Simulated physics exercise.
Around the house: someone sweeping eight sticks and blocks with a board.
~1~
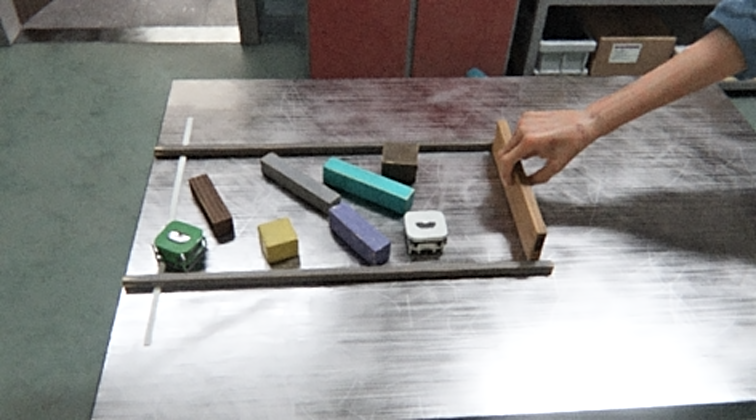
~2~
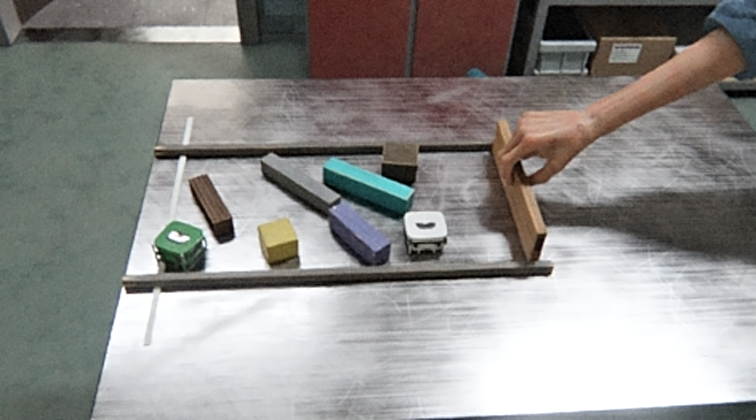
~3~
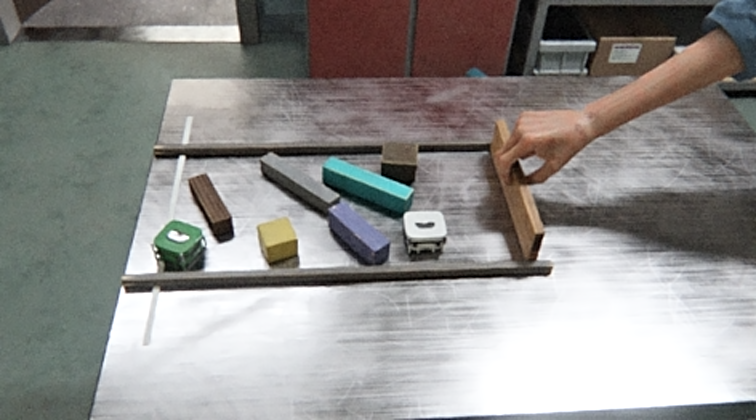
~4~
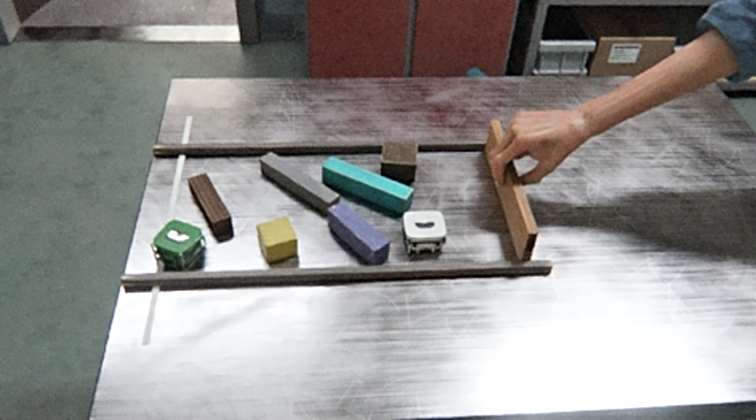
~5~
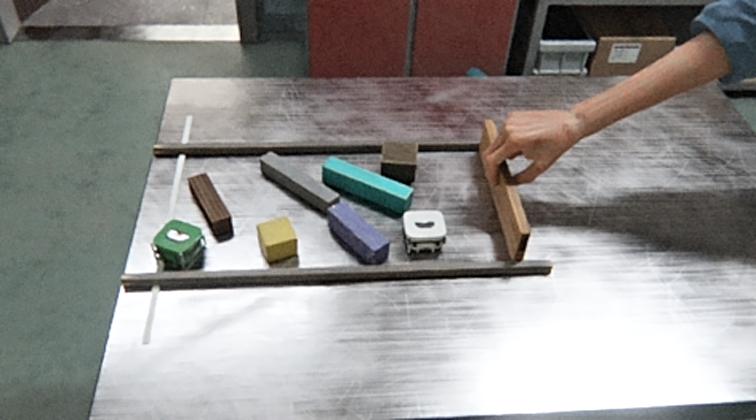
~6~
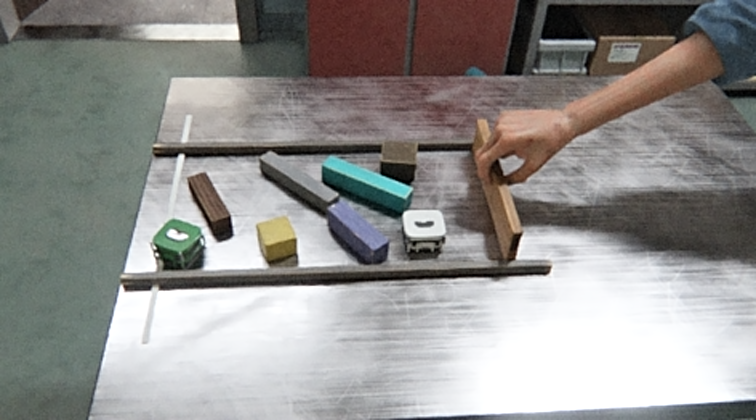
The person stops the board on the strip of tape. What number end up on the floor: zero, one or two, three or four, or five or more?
Here the number that fall off is five or more.
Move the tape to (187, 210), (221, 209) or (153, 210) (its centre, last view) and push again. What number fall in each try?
Down on the floor: 3, 1 and 8.
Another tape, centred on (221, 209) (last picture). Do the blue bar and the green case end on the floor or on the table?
The blue bar is kept; the green case goes over.
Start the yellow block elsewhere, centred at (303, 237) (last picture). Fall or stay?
The yellow block drops off.
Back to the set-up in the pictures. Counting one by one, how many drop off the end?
It comes to 6.
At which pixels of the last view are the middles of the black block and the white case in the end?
The black block stops around (159, 164); the white case around (142, 241).
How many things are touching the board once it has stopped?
It touches 2.
Soon after, none off yet; green case at rest near (179, 244); brown stick at rest near (210, 202); yellow block at rest near (277, 238).
Then, none off yet; green case moved about its own width near (154, 246); brown stick moved a little near (192, 202); yellow block moved well along near (193, 240).
At rest, the number that fall off is five or more; fallen, turquoise stick, blue bar, grey bar, yellow block, brown stick and green case.
